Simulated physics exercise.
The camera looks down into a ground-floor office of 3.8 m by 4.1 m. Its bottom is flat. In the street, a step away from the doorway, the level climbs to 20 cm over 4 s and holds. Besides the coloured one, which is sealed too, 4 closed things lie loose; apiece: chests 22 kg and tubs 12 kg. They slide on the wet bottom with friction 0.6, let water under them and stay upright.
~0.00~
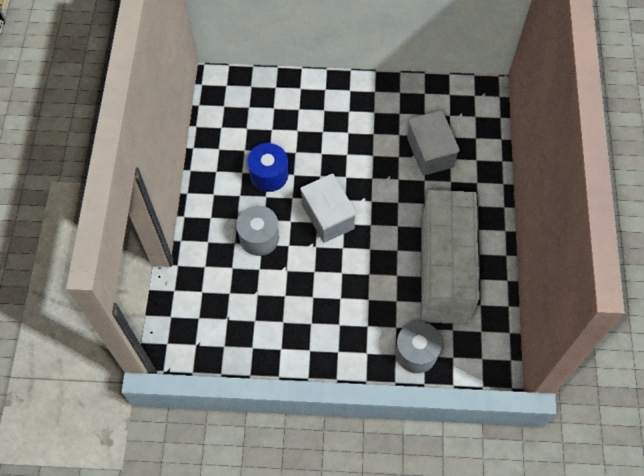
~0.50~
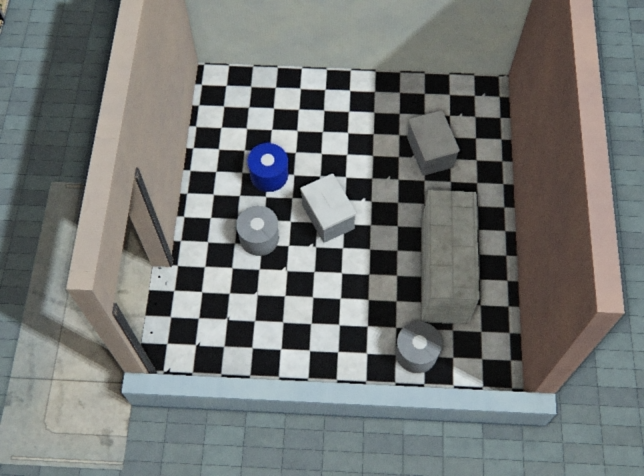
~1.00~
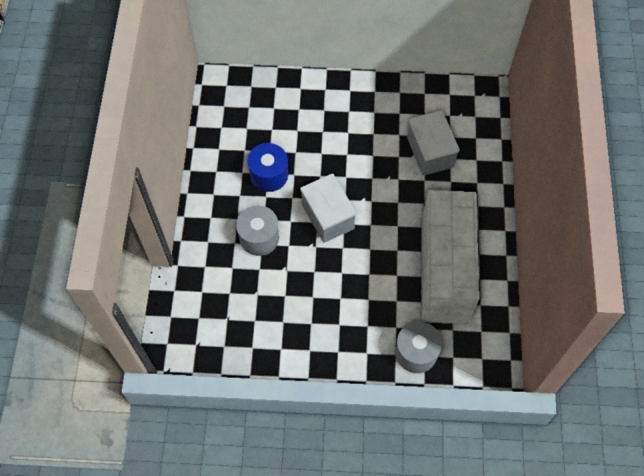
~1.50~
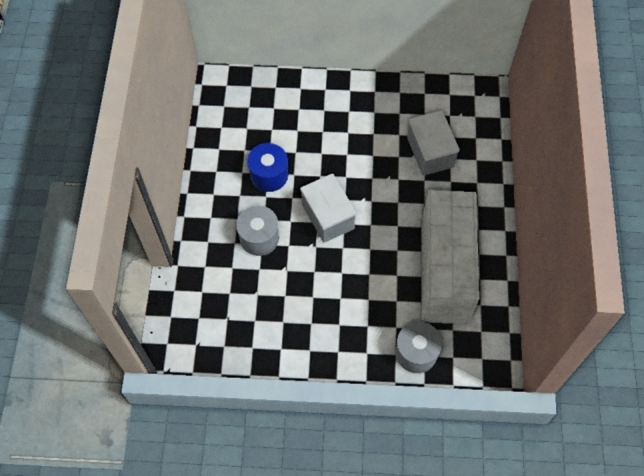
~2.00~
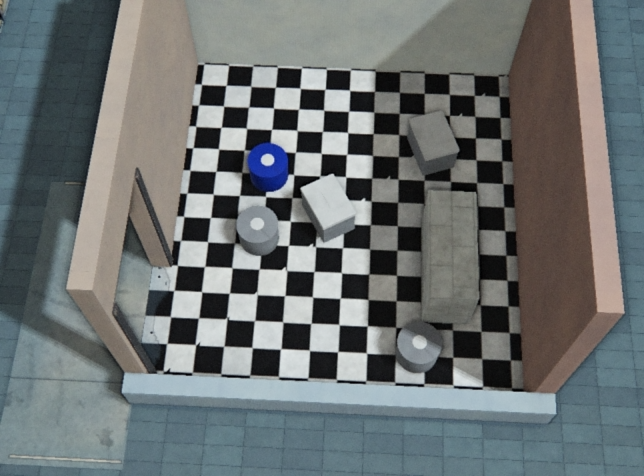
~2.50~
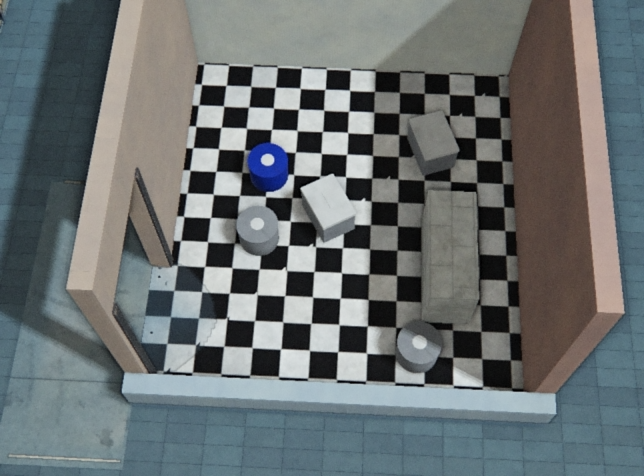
The clip opens on a view down into a checker-floored room holding a blue tub and several grey and white tubs and boxes. Outside, the grey paving turns bluish as water spreads over it, then a thin sheet slips through the doorway at left, while the objects stay still.
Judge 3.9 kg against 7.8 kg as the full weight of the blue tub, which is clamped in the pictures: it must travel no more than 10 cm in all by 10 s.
I expect that the lower weight is enough.
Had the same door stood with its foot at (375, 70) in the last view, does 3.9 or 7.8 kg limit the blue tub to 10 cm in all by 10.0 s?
In that case neither weight holds it.
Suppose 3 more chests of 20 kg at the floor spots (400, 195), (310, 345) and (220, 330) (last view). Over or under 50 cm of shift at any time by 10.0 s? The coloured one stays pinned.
In that order: Under, past it, more.
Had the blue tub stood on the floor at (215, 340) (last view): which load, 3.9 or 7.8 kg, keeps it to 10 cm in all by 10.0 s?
Neither holds.
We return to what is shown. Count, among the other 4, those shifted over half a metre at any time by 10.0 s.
I count 1.
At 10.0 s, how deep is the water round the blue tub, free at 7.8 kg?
Roughly 2 cm.
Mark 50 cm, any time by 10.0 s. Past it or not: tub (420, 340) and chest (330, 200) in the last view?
In turn: Over, less.
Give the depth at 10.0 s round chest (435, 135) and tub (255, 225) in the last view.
About 7 and 5 cm.
After 3.5 s the blue tub would be 0 cm from its start with 3.9 kg and 0 cm from its start with 7.8 kg; 0 cm of water round it then.
After 4.5 s the blue tub would be 0 cm from its start with 3.9 kg and 0 cm from its start with 7.8 kg; 0 cm of water round it then.
After 7.0 s the blue tub would be 0 cm from its start with 3.9 kg and 0 cm from its start with 7.8 kg; 1 cm of water round it then.
After 10.0 s the blue tub would be 0 cm from its start with 3.9 kg and 0 cm from its start with 7.8 kg; 2 cm of water round it then.
